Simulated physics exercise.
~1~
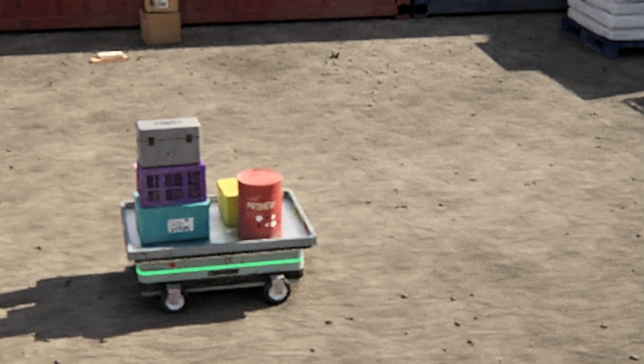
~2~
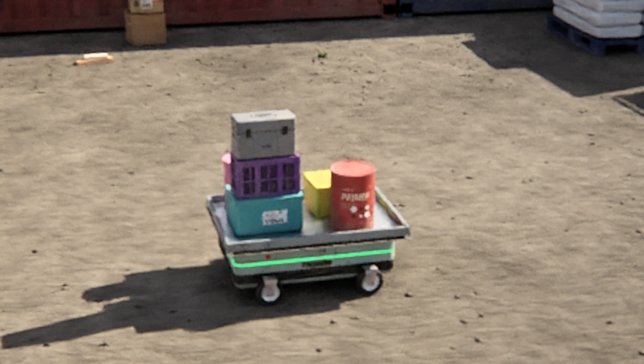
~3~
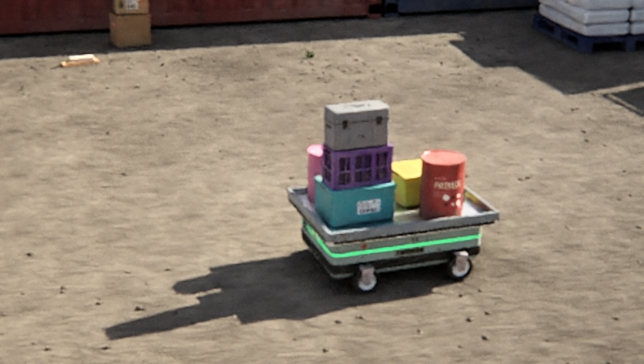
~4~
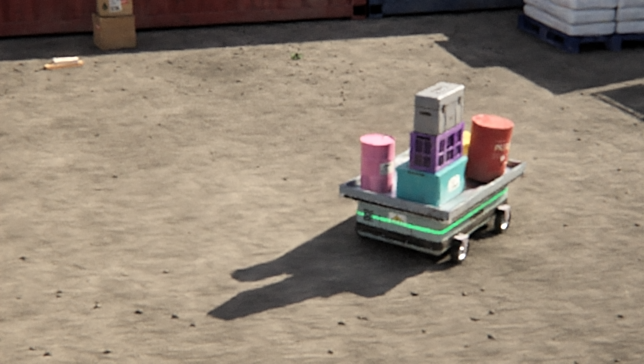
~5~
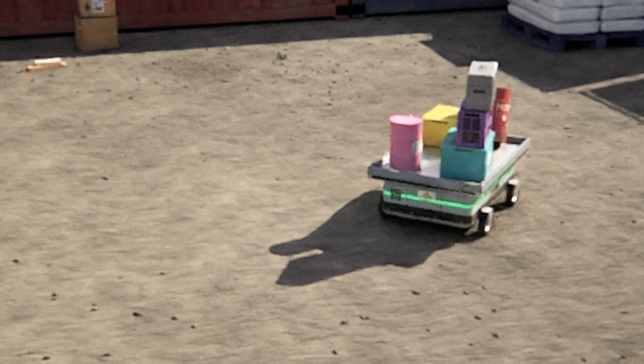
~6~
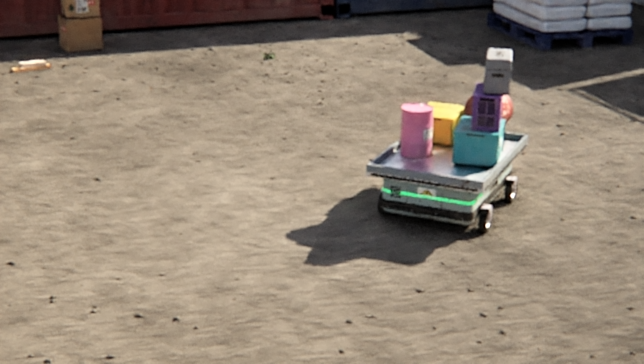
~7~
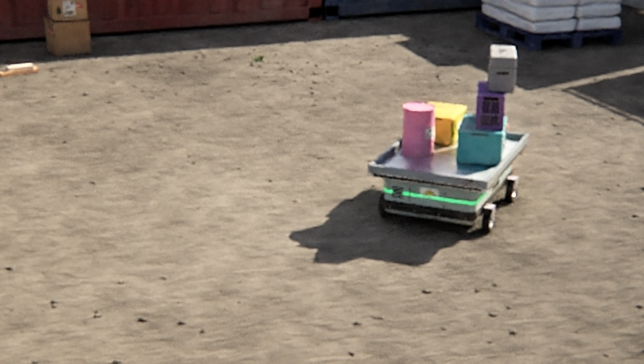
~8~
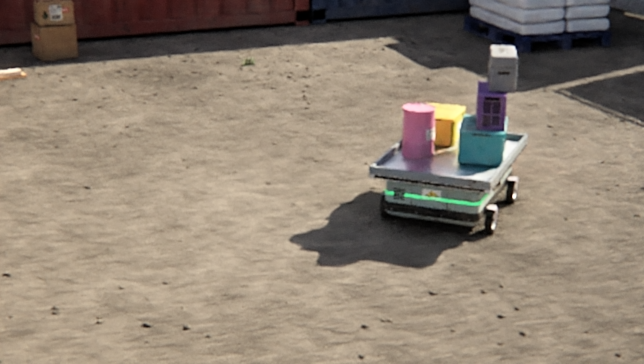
A grey robot cart with a glowing green strip rolls rightward across a sunlit dirt yard, seen from above, with rust-red containers and stacked white sacks behind. On its deck, a grey toolbox and purple crate are stacked on a turquoise tote, with a red pail to the right, a yellow tote behind and a pink canister at the left. The cart swings away toward the back right, and its load slides toward the right side. As it stops, the red pail tips and drops off the far side. The leaning stack, yellow tote and pink canister stay aboard the still cart.
